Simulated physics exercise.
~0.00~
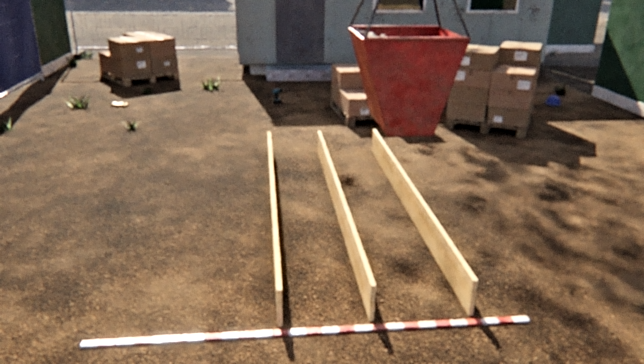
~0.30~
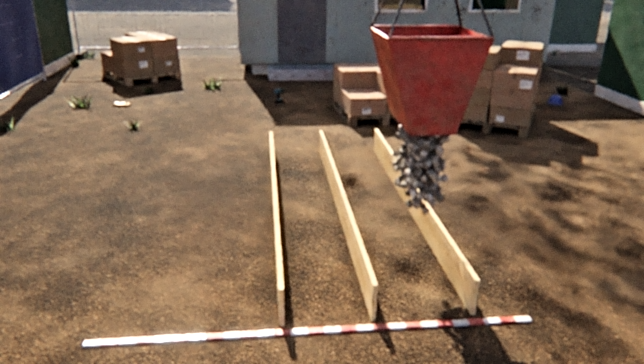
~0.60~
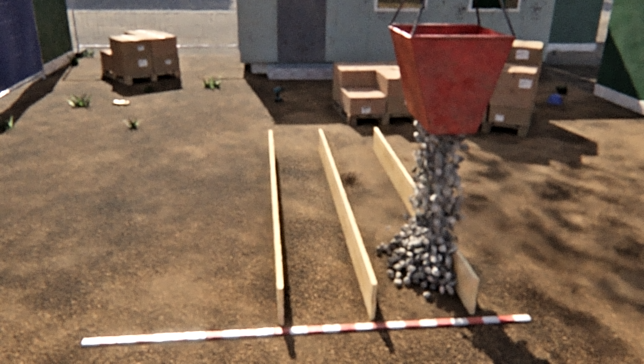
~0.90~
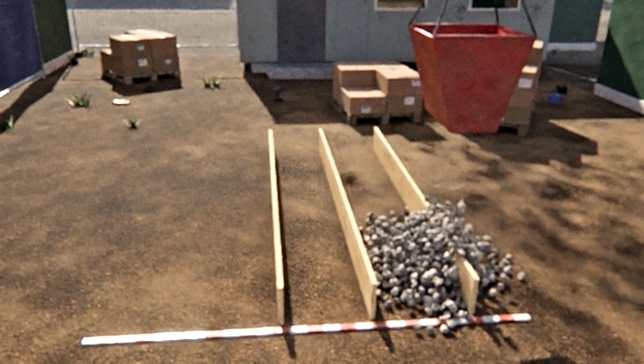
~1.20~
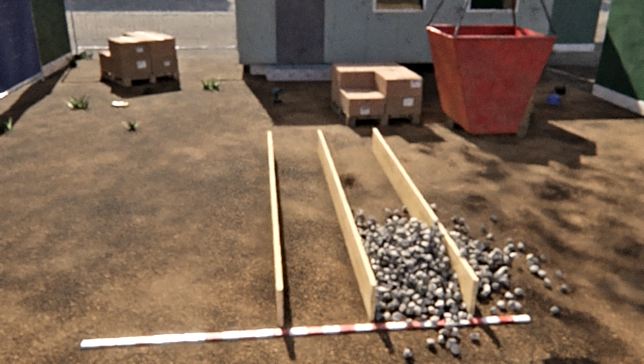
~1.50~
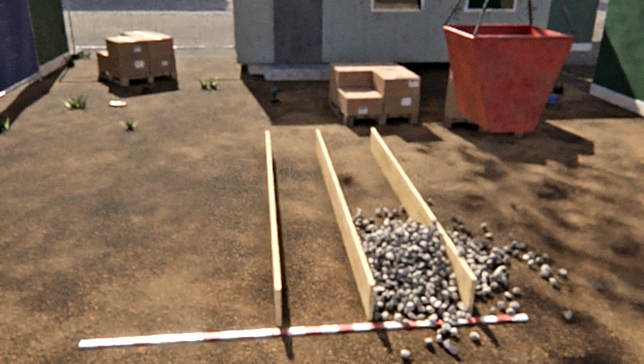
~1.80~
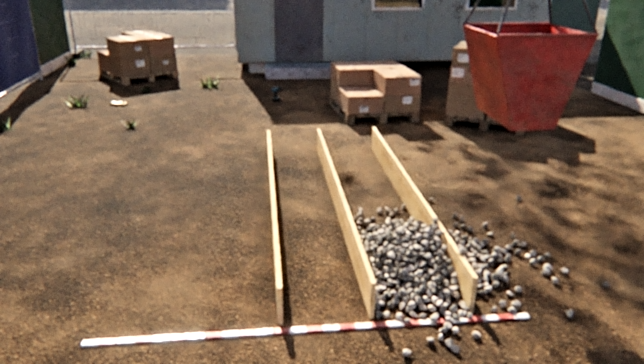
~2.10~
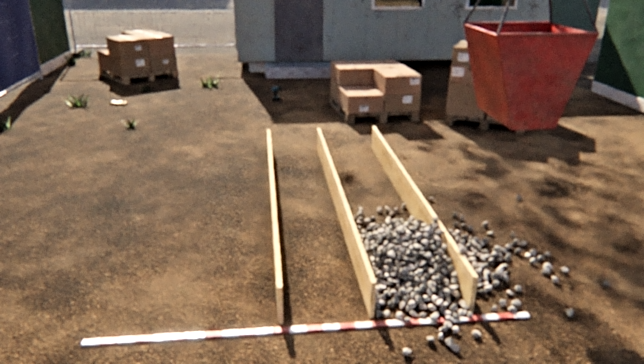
A red skip hanging from a crane drifted right over three wooden boards and dropped its grey stones in a stream, and they piled up mostly between the middle and right boards, with a smaller share scattered beyond the right one.
